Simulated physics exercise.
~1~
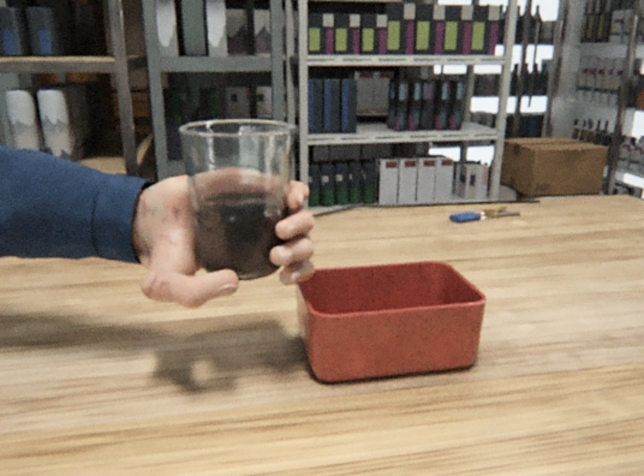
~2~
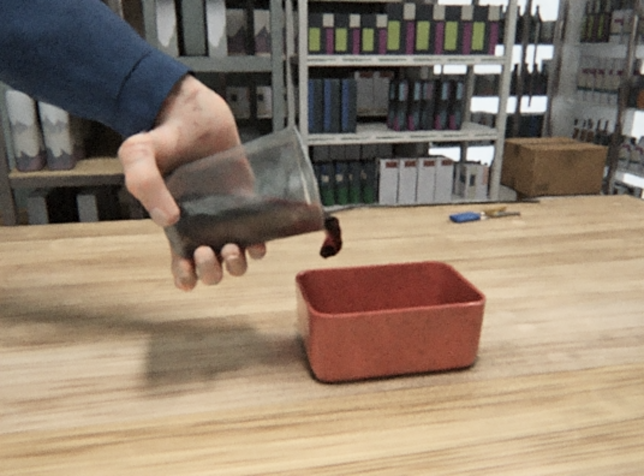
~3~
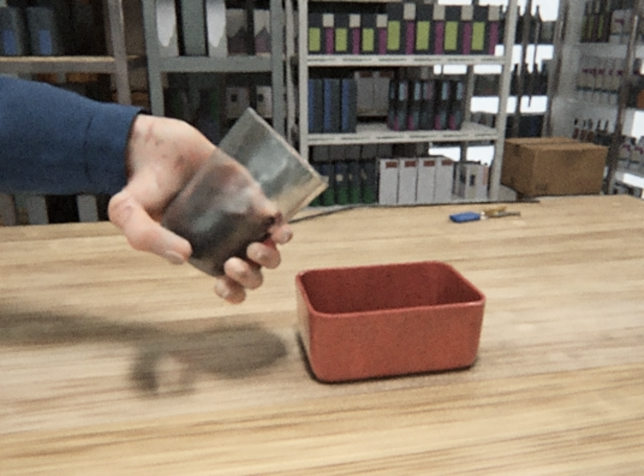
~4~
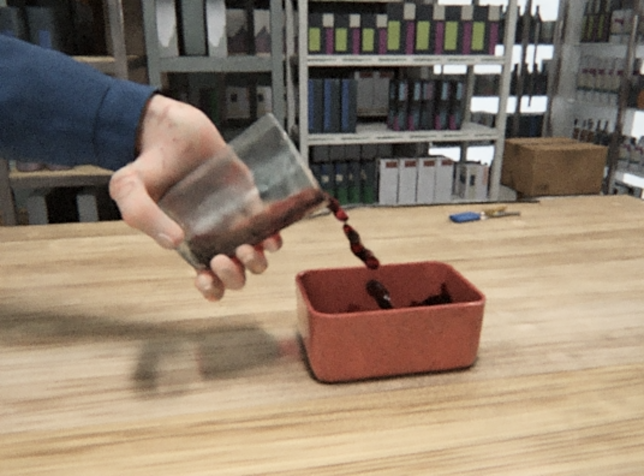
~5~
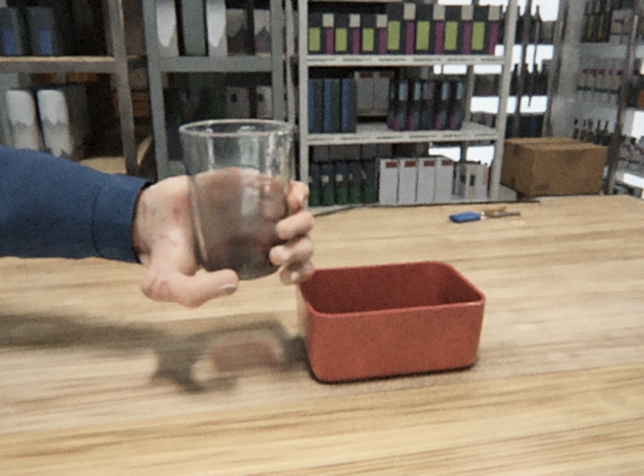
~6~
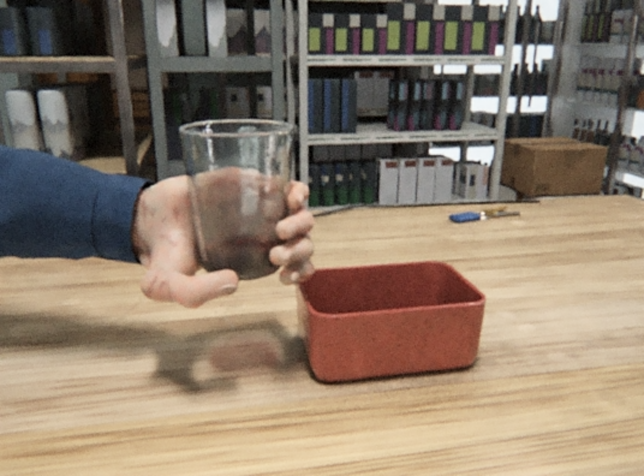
To begin with, a hand in a blue sleeve holds a clear glass of dark wine upright, left of a red box on a wooden worktop, with stocked shelves behind. The hand tips the glass steeply toward the box, and dark liquid starts to leave the rim. It then eases the glass partway back, and the flow stops. Next it tilts the glass forward again, sending a dark red stream into the box. Finally the hand brings the glass upright and holds it still, looking much emptier, beside the box.
